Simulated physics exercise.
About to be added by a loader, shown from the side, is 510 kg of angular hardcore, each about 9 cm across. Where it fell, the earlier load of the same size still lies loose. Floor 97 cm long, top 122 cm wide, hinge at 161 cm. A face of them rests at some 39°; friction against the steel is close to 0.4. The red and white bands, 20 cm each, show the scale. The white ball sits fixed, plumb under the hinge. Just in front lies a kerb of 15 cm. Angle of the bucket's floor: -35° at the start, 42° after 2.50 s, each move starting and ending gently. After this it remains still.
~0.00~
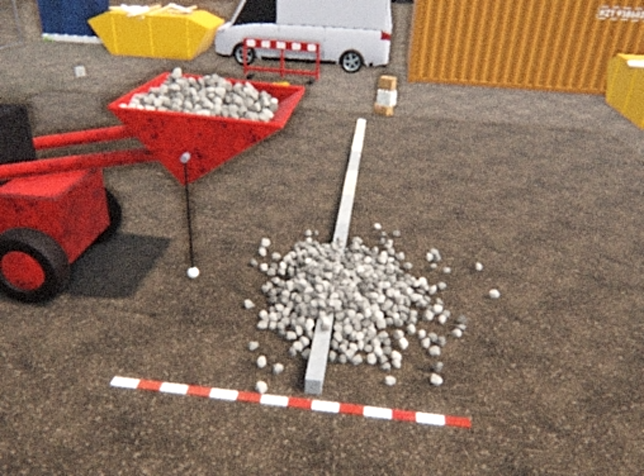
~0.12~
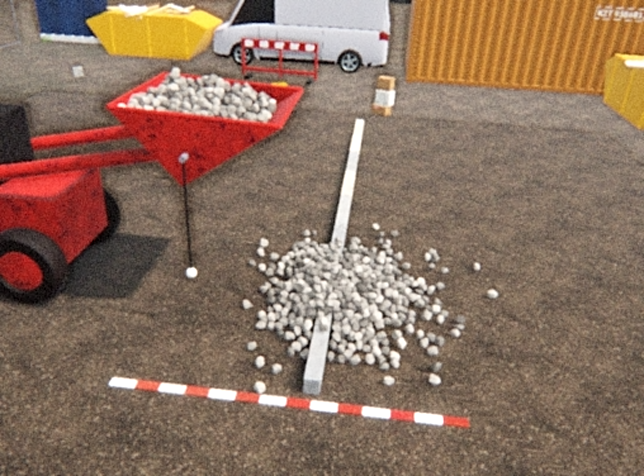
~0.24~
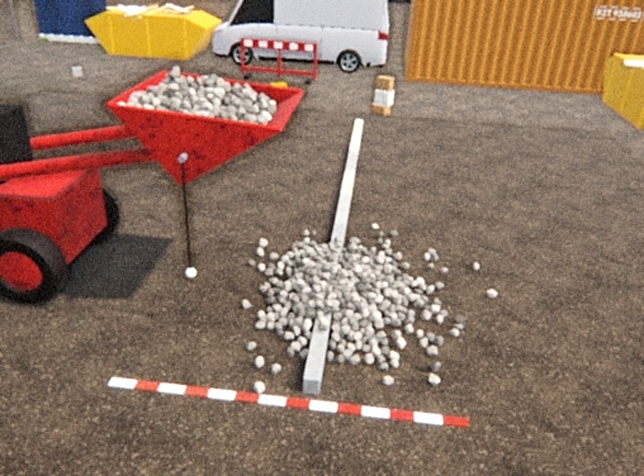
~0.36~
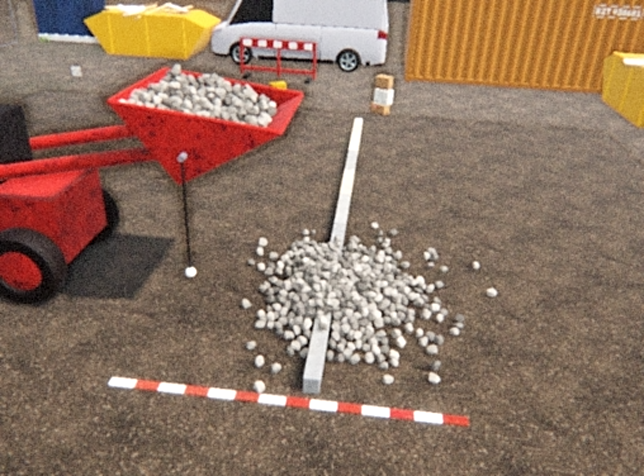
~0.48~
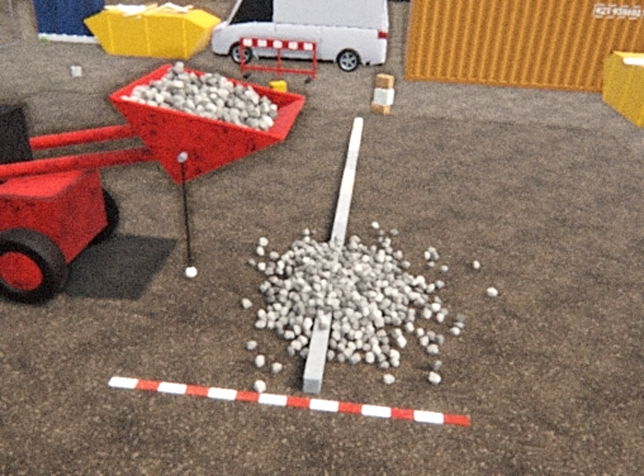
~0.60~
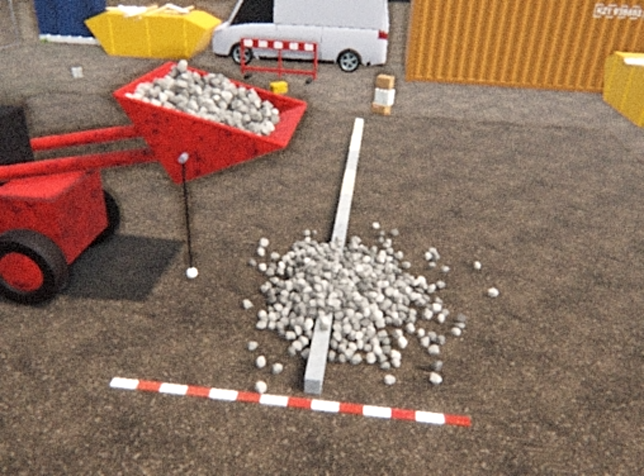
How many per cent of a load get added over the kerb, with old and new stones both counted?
15 %.
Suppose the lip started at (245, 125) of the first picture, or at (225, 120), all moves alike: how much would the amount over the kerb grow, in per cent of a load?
The first position would add some 0 per cent, the second some 0.
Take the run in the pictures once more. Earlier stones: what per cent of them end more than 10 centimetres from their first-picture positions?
About 5 %.
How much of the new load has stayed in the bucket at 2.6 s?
Roughly 15 per cent remains inside.
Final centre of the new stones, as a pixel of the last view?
(298, 280).
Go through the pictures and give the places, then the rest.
The bucket is at -35°, its lip at (281, 126); the top of the load is at (198, 81). The earlier load is highest near (326, 270), 29 cm above ground level, 44 % on this side of the kerb, 56 % over the kerb, in the first frame.
Lip at (279, 127), floor tilted -34°, highest stones at (197, 81); the stones move at 0.0 m/s on average, in the second frame.
Lip at (280, 130), floor tilted -33°, highest stones at (187, 81); the stones move at 0.1 m/s on average, in the third frame.
The bucket is at -31°, its lip at (280, 133); the top of the load is at (182, 80); the stones move at 0.1 m/s on average, in the fourth frame.
Lip at (282, 138), floor tilted -28°, highest stones at (173, 77); the stones move at 0.1 m/s on average, in the fifth frame.
The bucket is at -24°, its lip at (284, 146); the top of the load is at (174, 75); the stones move at 0.2 m/s on average, in the sixth frame.
After 1.9 s the floor is at 30°; in per cent of one load, 96 in the bucket, 47 on this side of the kerb, 56 over the kerb; the foremost stones are at (460, 299).
After 2.6 s the floor is at 42°; in per cent of one load, 14 in the bucket, 124 on this side of the kerb, 62 over the kerb; the foremost stones are at (460, 299).
After 3.0 s the floor is at 42°; in per cent of one load, 0 in the bucket, 131 on this side of the kerb, 69 over the kerb; the foremost stones are at (460, 299).
After 5.8 s the floor is at 42°; in per cent of one load, 0 in the bucket, 128 on this side of the kerb, 72 over the kerb; the foremost stones are at (460, 299). Net gain over the kerb, 15.
